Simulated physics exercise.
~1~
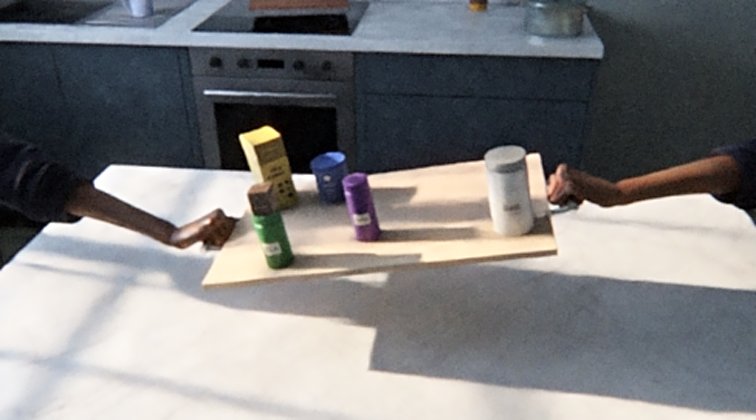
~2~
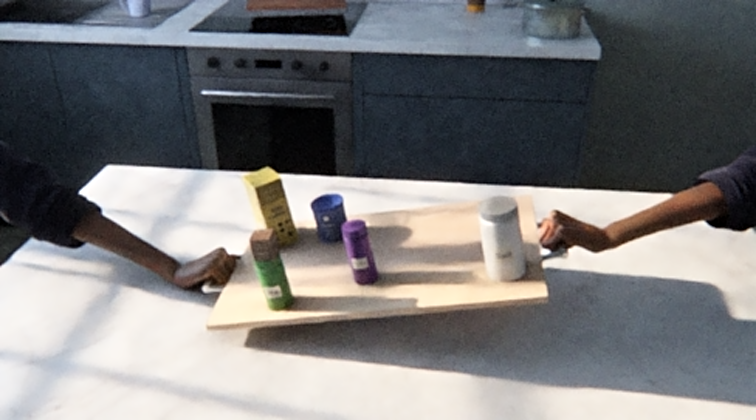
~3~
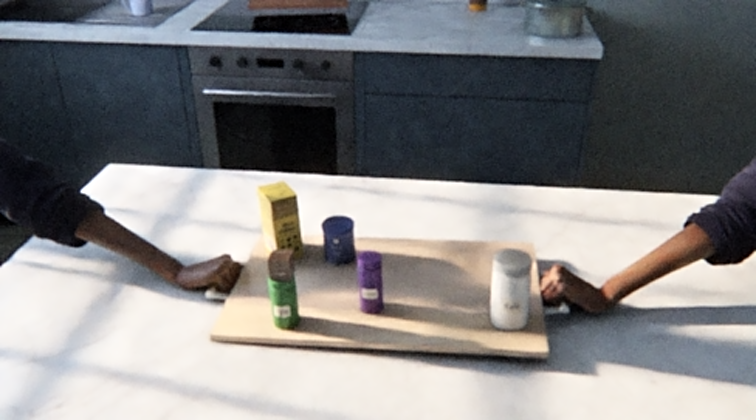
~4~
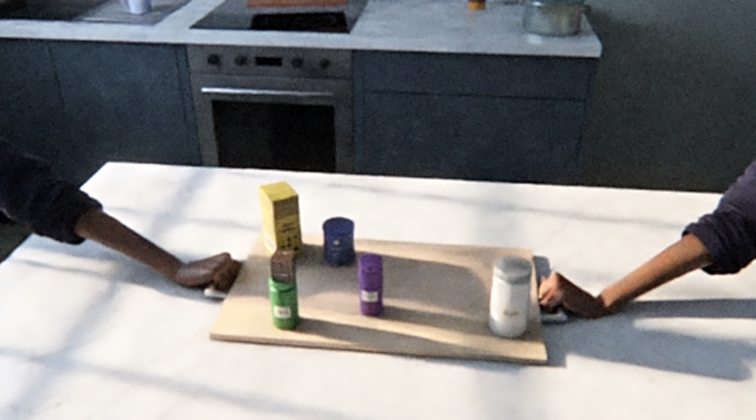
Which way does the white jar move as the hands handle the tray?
The white jar moves down, going with the right side of the tray as it is lowered to the table.
